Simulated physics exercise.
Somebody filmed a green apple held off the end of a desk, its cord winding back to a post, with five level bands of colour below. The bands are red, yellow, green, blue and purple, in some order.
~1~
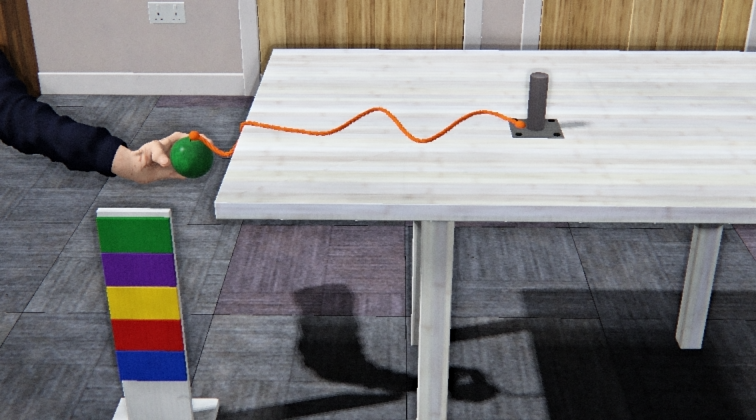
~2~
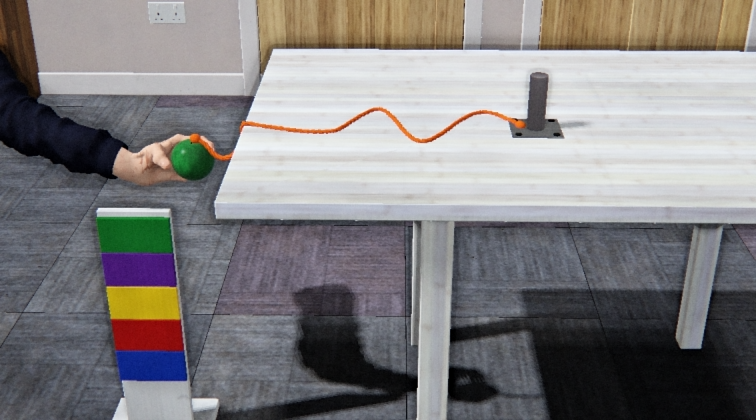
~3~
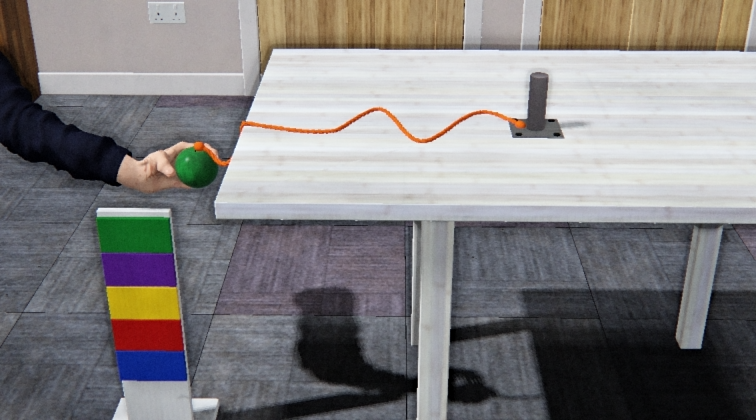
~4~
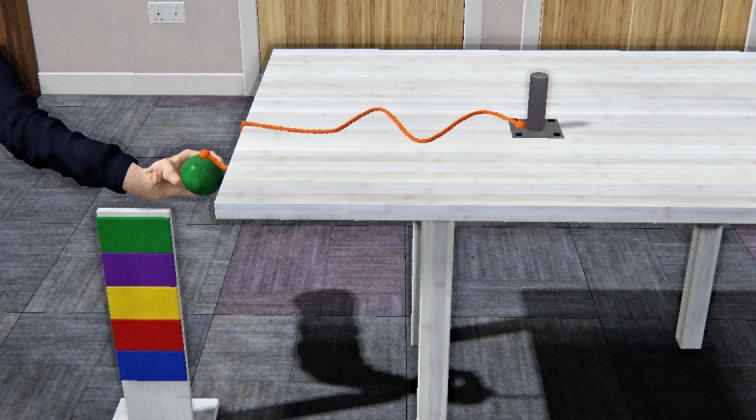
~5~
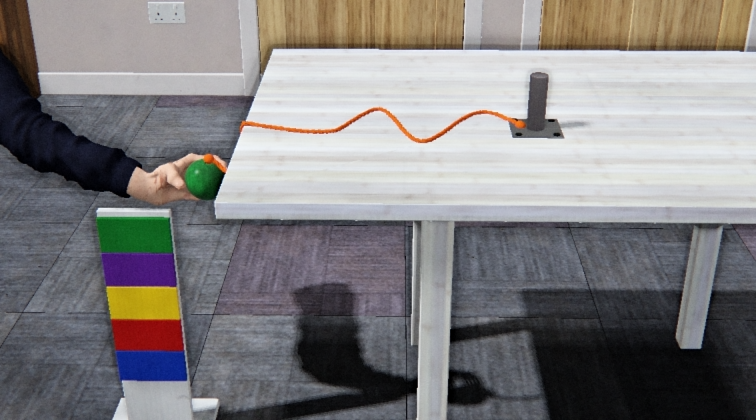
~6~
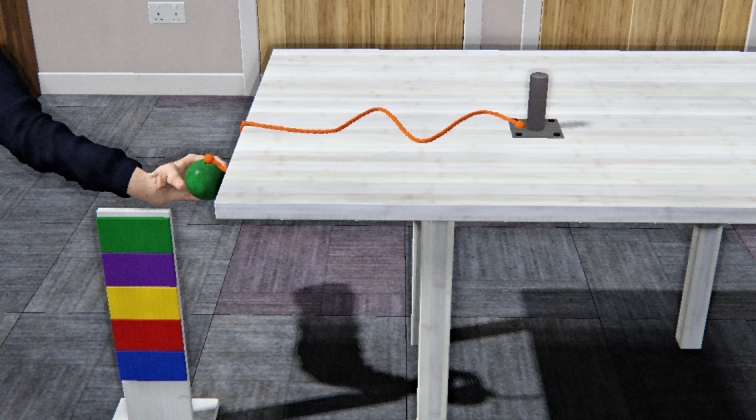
At first, a hand at the left holds a round green object beside a white table, above a stand with five colour bands, while an orange cord winds back to a dark post. The hand eases the object slightly right and down, close to the table's edge, then keeps it still.
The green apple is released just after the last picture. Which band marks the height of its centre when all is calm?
The cord holds its middle at red.
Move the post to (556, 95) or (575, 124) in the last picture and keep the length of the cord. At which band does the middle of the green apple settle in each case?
Try by try: Yellow; yellow.
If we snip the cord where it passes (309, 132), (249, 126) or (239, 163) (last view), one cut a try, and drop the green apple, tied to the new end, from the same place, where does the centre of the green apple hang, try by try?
Near (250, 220), (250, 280) and (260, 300).
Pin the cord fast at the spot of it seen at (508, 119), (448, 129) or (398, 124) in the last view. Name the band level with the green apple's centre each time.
In that order: Red; yellow; purple.
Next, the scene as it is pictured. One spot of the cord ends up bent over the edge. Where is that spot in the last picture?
That spot is around (365, 114).
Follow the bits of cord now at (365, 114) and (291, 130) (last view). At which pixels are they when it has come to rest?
About (246, 127), and the other about (249, 214).
Soon after, apple near (248, 316); level with yellow.
After that, apple near (272, 342); level with red.
In the end, apple near (261, 343); level with red. At red.
